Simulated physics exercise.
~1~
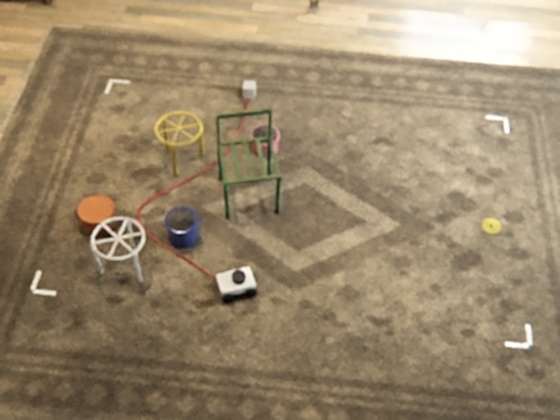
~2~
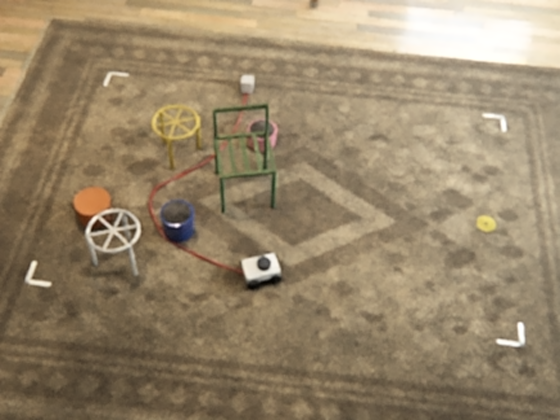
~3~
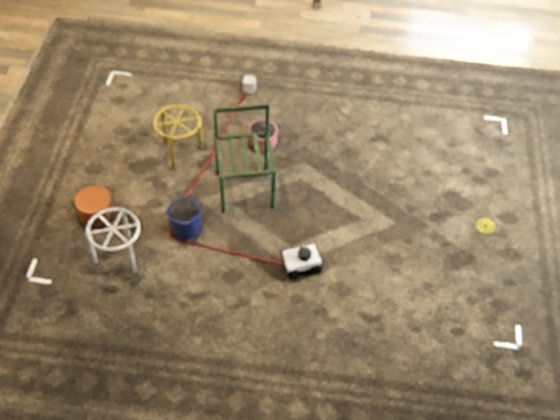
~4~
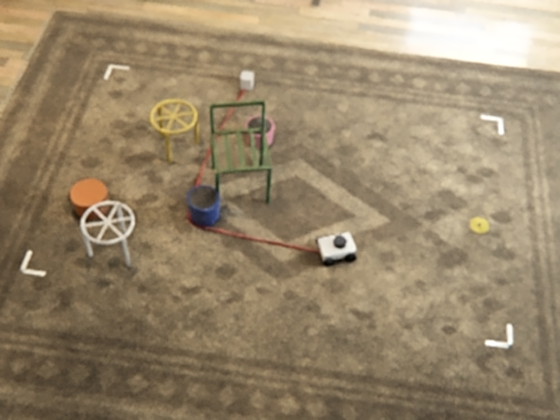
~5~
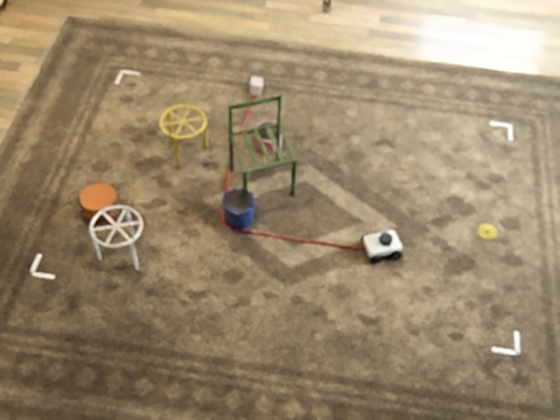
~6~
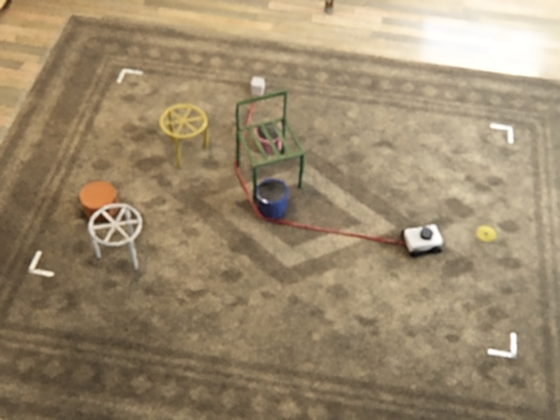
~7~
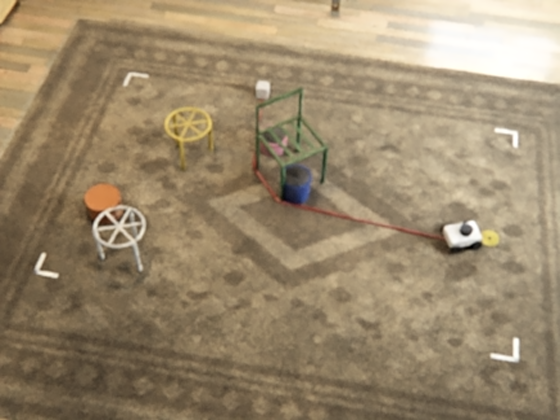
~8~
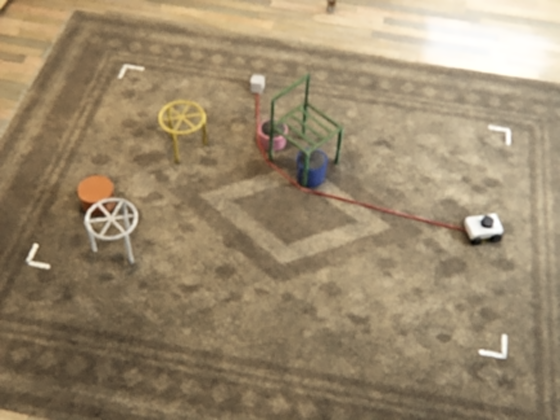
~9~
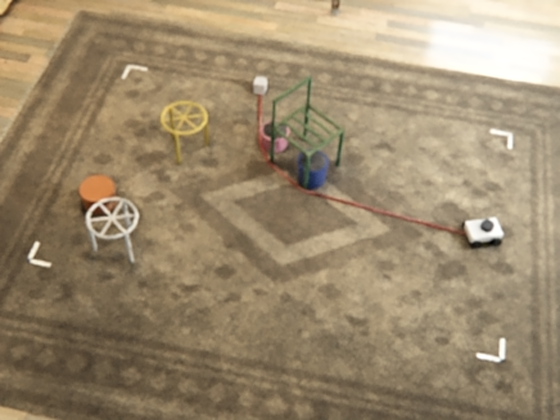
A small white cart drives right, its red lead dragging the blue pot and green chair.
